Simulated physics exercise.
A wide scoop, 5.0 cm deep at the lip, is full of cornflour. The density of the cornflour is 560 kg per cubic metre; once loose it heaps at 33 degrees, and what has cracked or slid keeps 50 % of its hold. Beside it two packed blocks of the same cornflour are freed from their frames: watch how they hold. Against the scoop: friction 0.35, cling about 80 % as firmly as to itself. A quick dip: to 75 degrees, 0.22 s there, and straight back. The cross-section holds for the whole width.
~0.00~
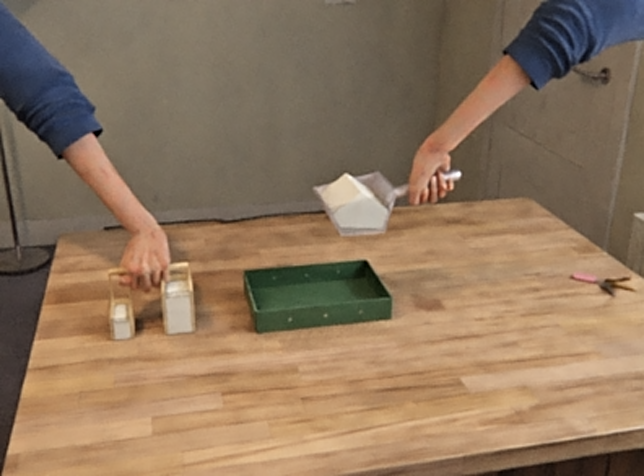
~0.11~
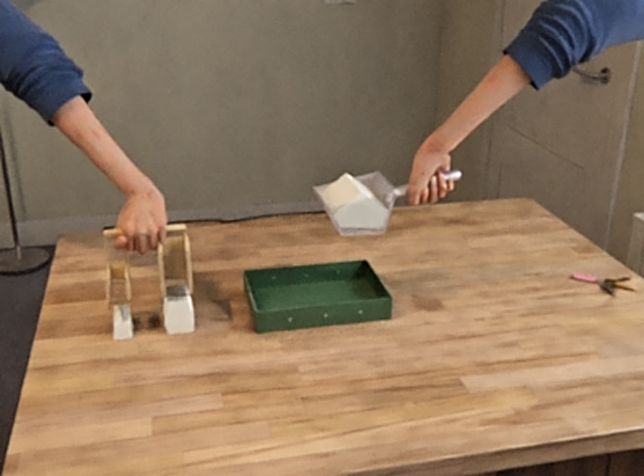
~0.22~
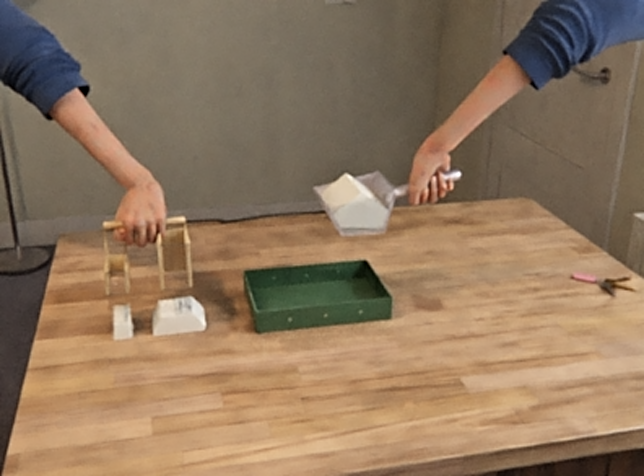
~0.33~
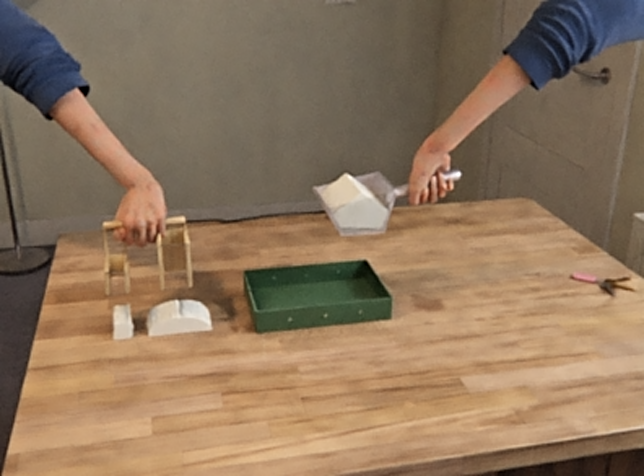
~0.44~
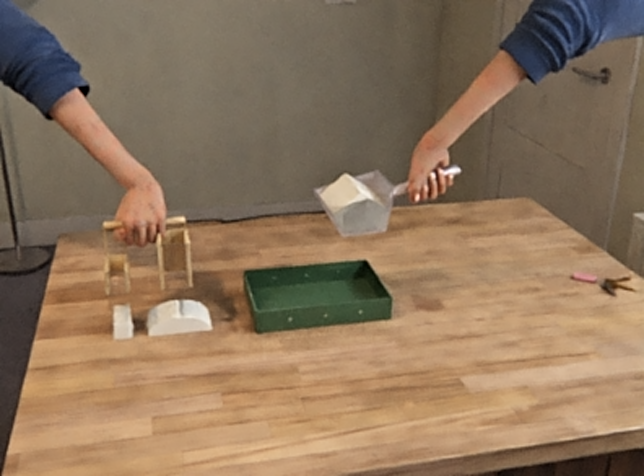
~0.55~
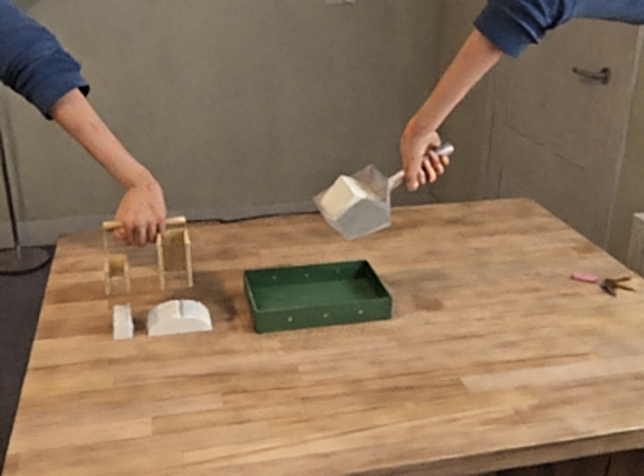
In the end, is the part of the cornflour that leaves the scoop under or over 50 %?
The part of the cornflour that leaves the scoop is over 50 %.
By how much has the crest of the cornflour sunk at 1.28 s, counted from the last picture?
Some 2.0 cm.
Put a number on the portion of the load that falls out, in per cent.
About 60 %.
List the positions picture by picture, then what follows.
The first frame shows lip at (329, 208), tilt 0 degrees; highest point of the cornflour at (362, 193); test blocks 3.5 cm, 7.2 cm high (left to right).
The second frame shows lip at (329, 208), tilt 0 degrees; highest point of the cornflour at (362, 193); test blocks 3.4 cm, 6.5 cm high (left to right).
The third frame shows lip at (329, 208), tilt 0 degrees; highest point of the cornflour at (362, 193); test blocks 3.4 cm, 3.8 cm high (left to right).
The fourth frame shows lip at (329, 208), tilt 0 degrees; highest point of the cornflour at (362, 193); test blocks 3.4 cm, 3.4 cm high (left to right).
The fifth frame shows lip at (329, 209), tilt 3 degrees; highest point of the cornflour at (361, 194); test blocks 3.4 cm, 3.4 cm high (left to right).
The sixth frame shows lip at (328, 218), tilt 16 degrees; highest point of the cornflour at (358, 195); test blocks 3.4 cm, 3.4 cm high (left to right).
By 0.89 s, the scoop is at 68 degrees and 0 % has left it.
By 1.28 s, the scoop is at 73 degrees and 58 % has left it.
By 1.68 s, the scoop is at 16 degrees and 62 % has left it.
By 2.08 s, the scoop is at 0 degrees and 62 % has left it.
By 2.19 s, at the end, the scoop is at 0 degrees and 62 % has left it.
